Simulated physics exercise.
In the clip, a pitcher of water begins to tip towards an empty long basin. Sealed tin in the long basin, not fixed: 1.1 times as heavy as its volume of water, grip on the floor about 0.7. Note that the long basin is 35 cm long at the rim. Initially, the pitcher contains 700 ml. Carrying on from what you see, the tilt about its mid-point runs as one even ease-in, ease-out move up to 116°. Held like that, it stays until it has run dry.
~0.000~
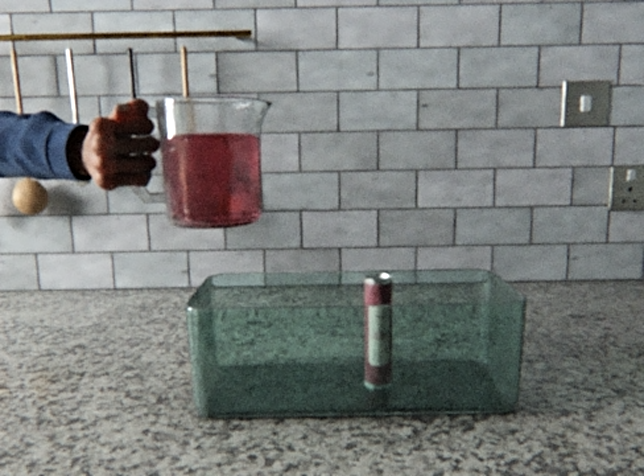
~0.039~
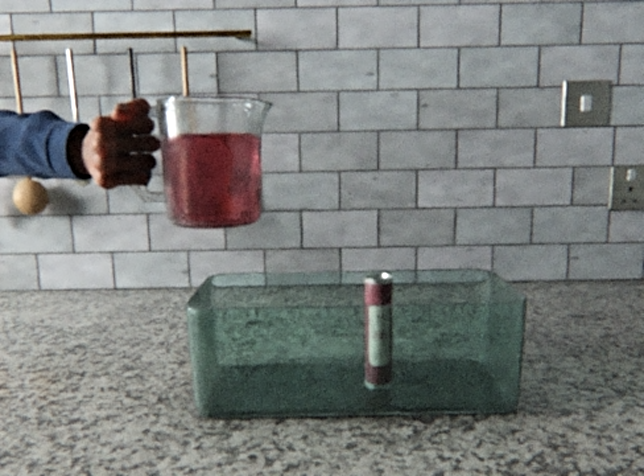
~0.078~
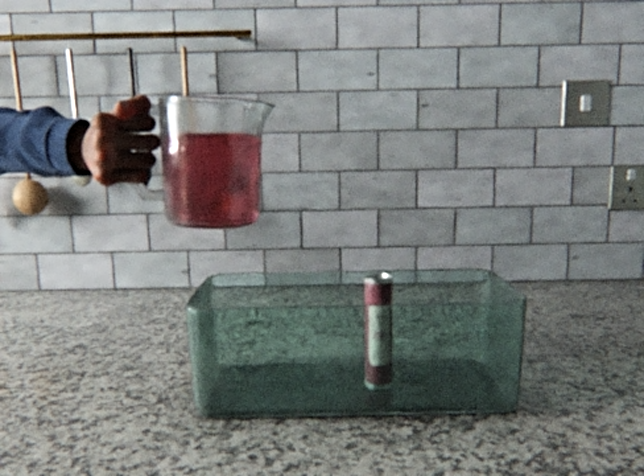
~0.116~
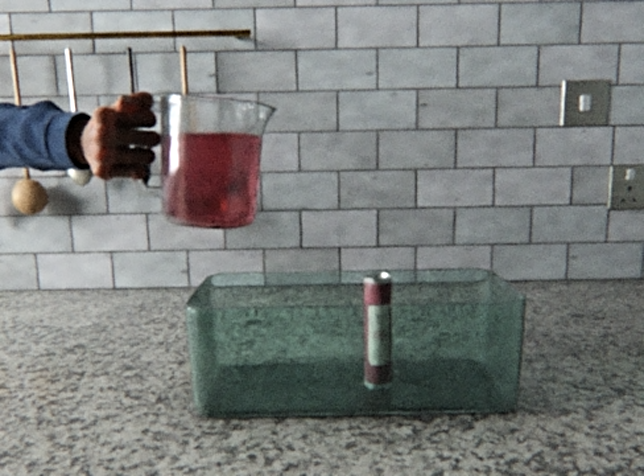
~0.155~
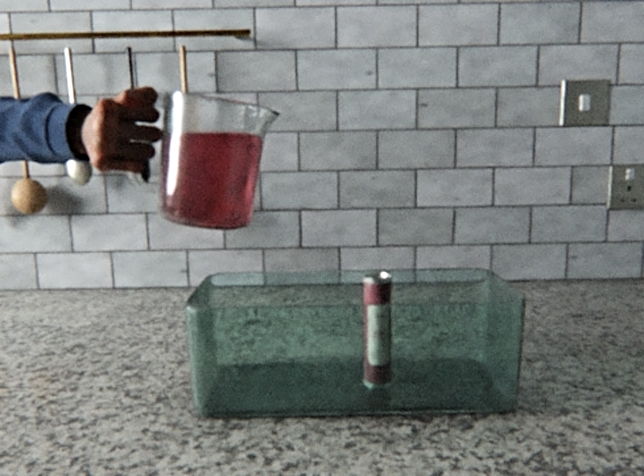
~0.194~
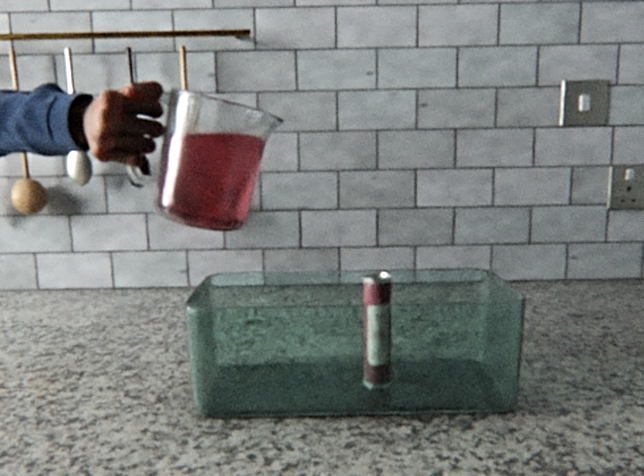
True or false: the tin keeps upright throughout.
True.
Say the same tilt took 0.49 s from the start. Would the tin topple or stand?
The tin stays balanced.
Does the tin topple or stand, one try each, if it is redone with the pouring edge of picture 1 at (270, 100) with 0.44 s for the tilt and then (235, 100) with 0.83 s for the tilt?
First it stays on its base; then it stays on its base.
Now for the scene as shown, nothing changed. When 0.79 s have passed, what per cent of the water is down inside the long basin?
Roughly 64 %.
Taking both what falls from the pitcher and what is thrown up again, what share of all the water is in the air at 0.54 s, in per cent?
Near 18 per cent of it all.
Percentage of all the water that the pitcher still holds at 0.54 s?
Roughly 80 percent.
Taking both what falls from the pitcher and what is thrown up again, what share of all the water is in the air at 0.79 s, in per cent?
Near 18 per cent, I'd say.
Then, 0.54 s in, the tilt is 83° and 80 per cent is still to pour; the tin stands where it began.
Then, 0.79 s in, the tilt is 115° and 17 per cent is still to pour; the tin stands where it began.
Then, 1.05 s in, the tilt is 116° and 0 per cent is still to pour; the tin stands where it began.
Then, 1.33 s in, the tilt is 116° and 0 per cent is still to pour; the tin stands where it began.
Finally, the tin stands where it began.
